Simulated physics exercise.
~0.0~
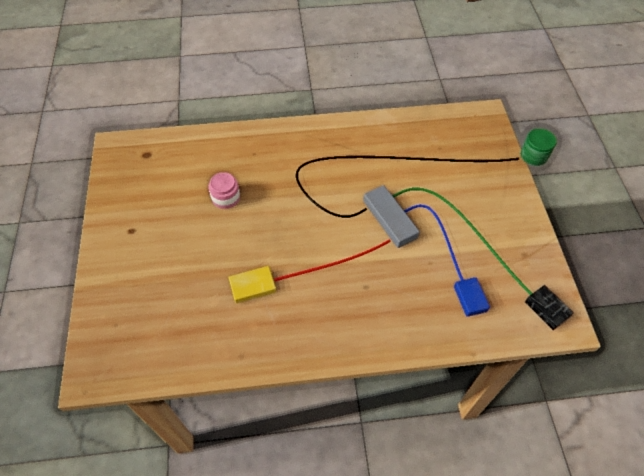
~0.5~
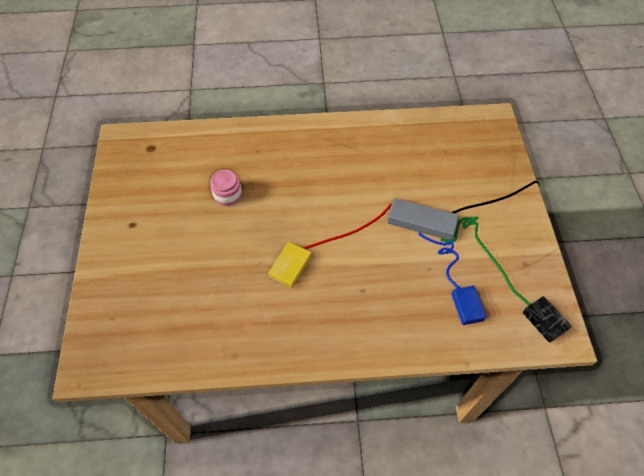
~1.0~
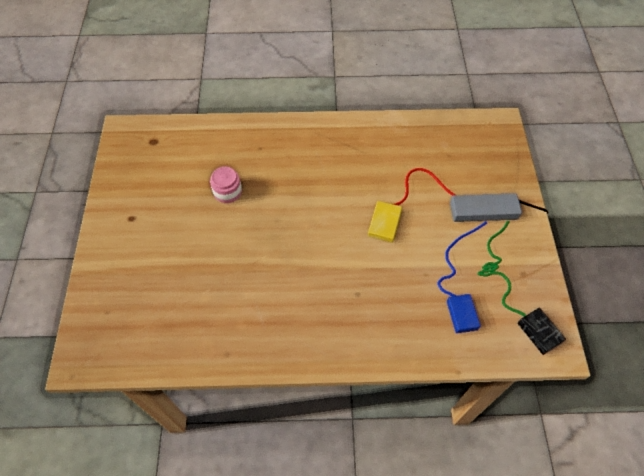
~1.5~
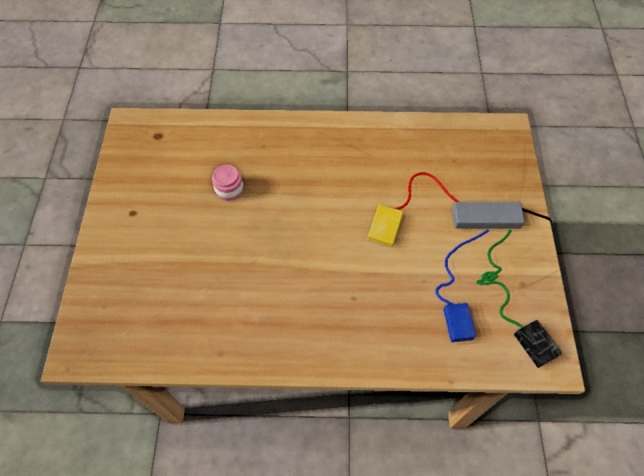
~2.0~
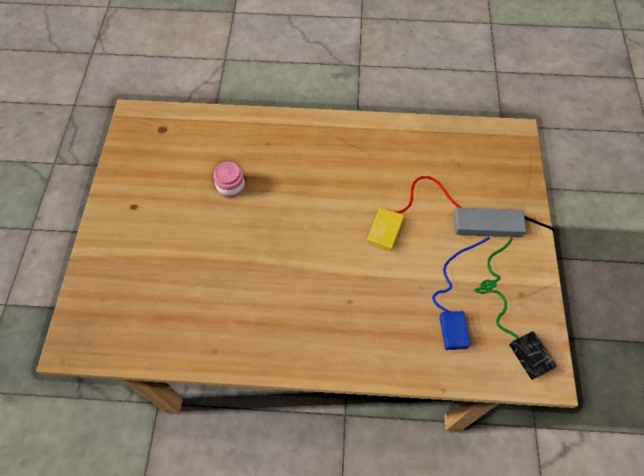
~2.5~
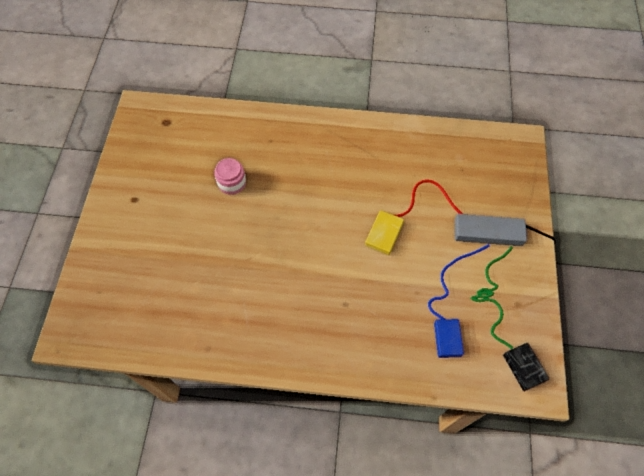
On a wooden table, a green speaker dropped off the right side, its black cable dragging a grey power strip right, which pulled the yellow phone along by its red cord; both stopped on the tabletop, while the pink jar stayed put.
